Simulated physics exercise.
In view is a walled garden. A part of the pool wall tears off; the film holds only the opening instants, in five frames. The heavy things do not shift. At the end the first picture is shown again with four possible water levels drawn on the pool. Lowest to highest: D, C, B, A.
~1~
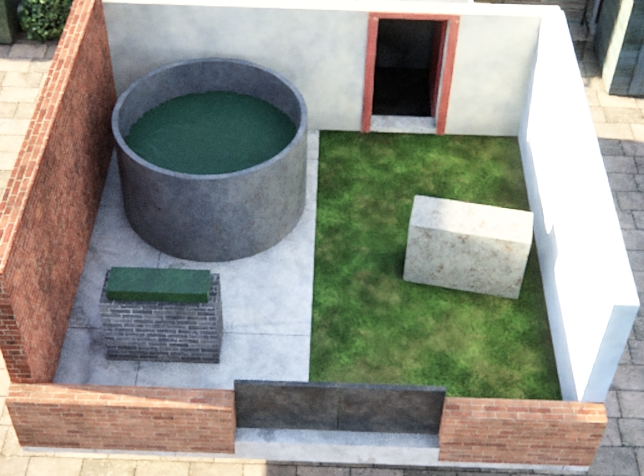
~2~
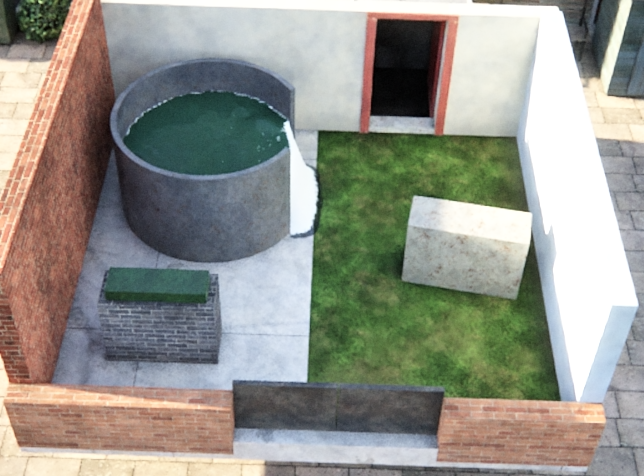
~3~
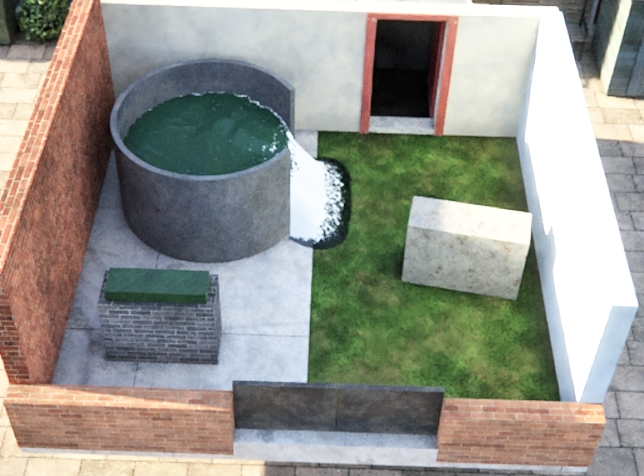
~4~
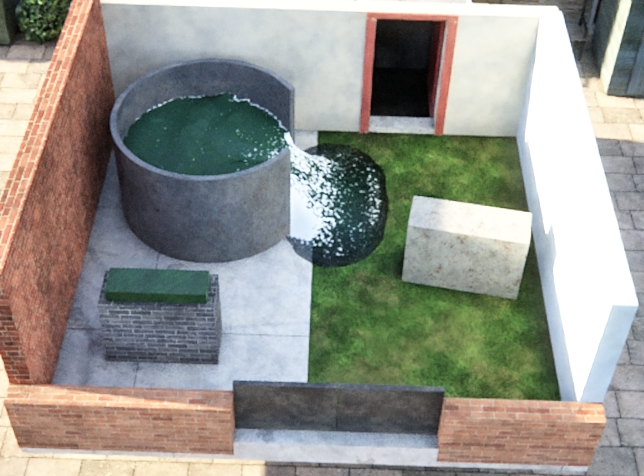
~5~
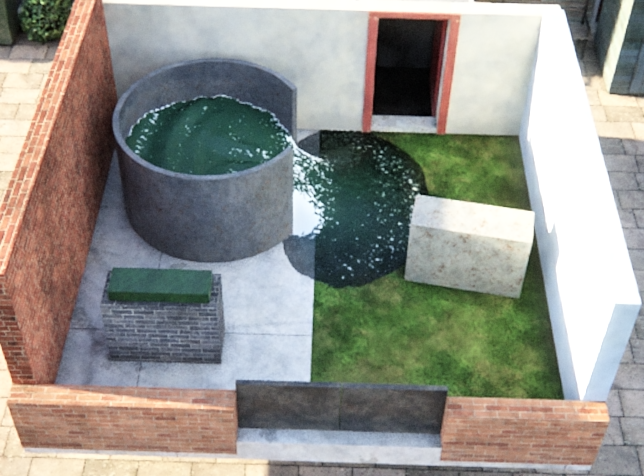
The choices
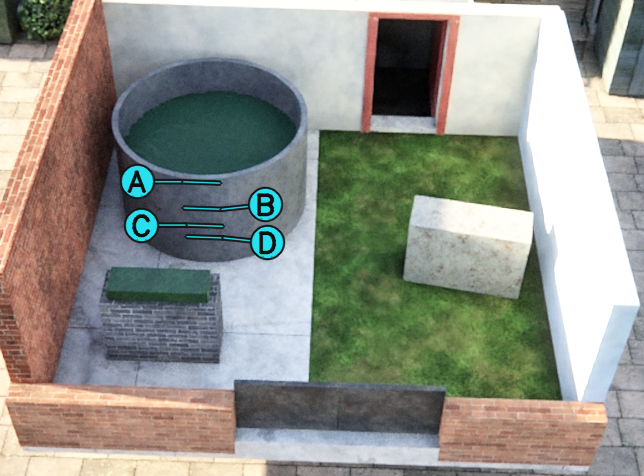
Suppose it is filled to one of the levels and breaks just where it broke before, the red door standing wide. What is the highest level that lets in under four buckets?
It is D.
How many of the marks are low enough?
One of them.
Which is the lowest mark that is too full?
The answer is C.
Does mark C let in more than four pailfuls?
Yes, that goes wrong.
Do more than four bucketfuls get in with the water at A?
Yes.
On the marked copy, A at (200, 182); B at (202, 208); C at (204, 225); D at (205, 237); from the bottom up D, C, B, A.
Choosing A, dozens of bucketfuls pour in.
Choosing B, dozens of bucketfuls pour in.
Choosing C, about 10 bucketfuls get in.
Choosing D, a bucket or two gets in.
